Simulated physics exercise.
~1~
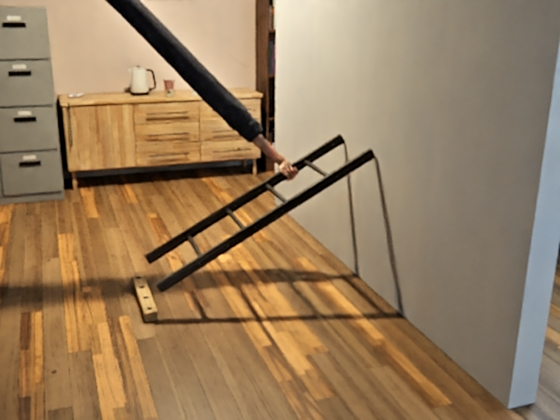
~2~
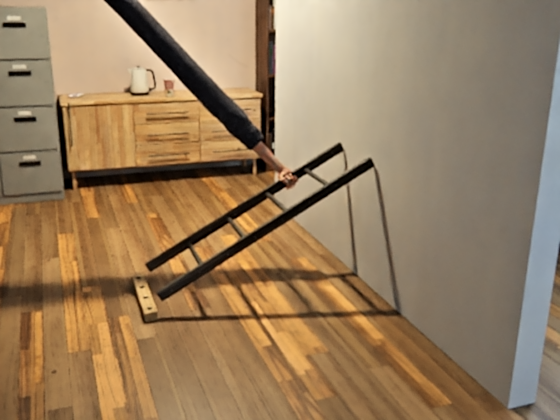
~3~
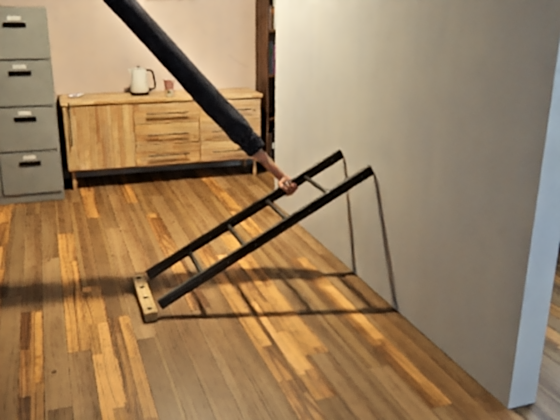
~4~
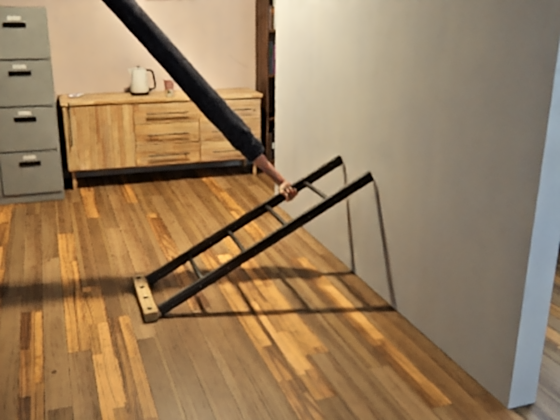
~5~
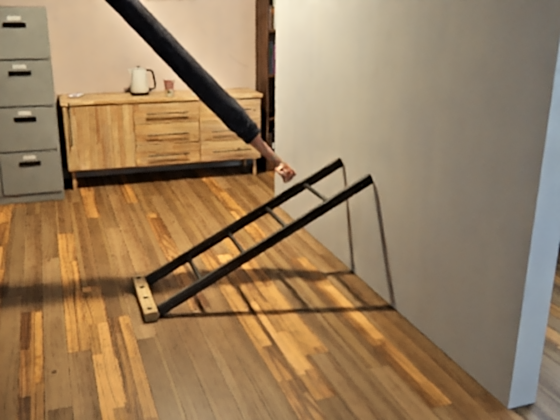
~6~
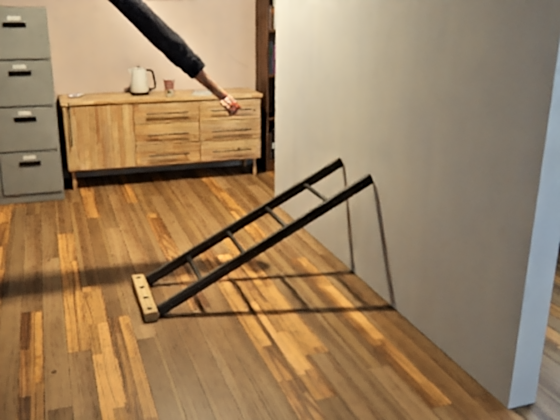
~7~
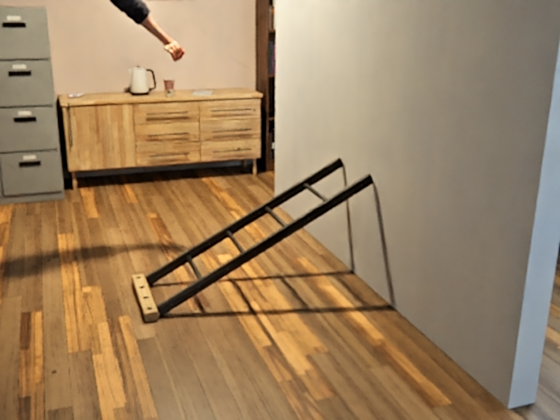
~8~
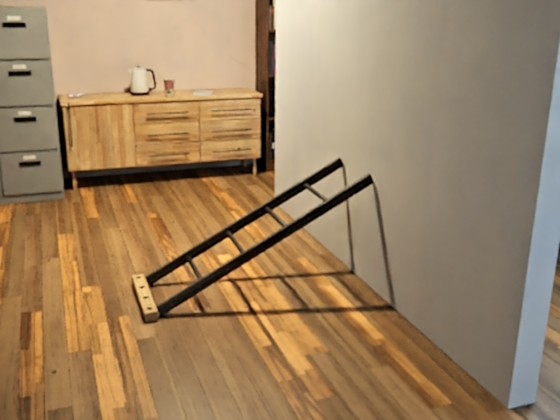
A black rack, held by a hand, is lowered slightly against a grey wall, its feet settling by a wooden batten on the floor. The hand lets go and withdraws up and out of view, and the rack stays leaning in place.
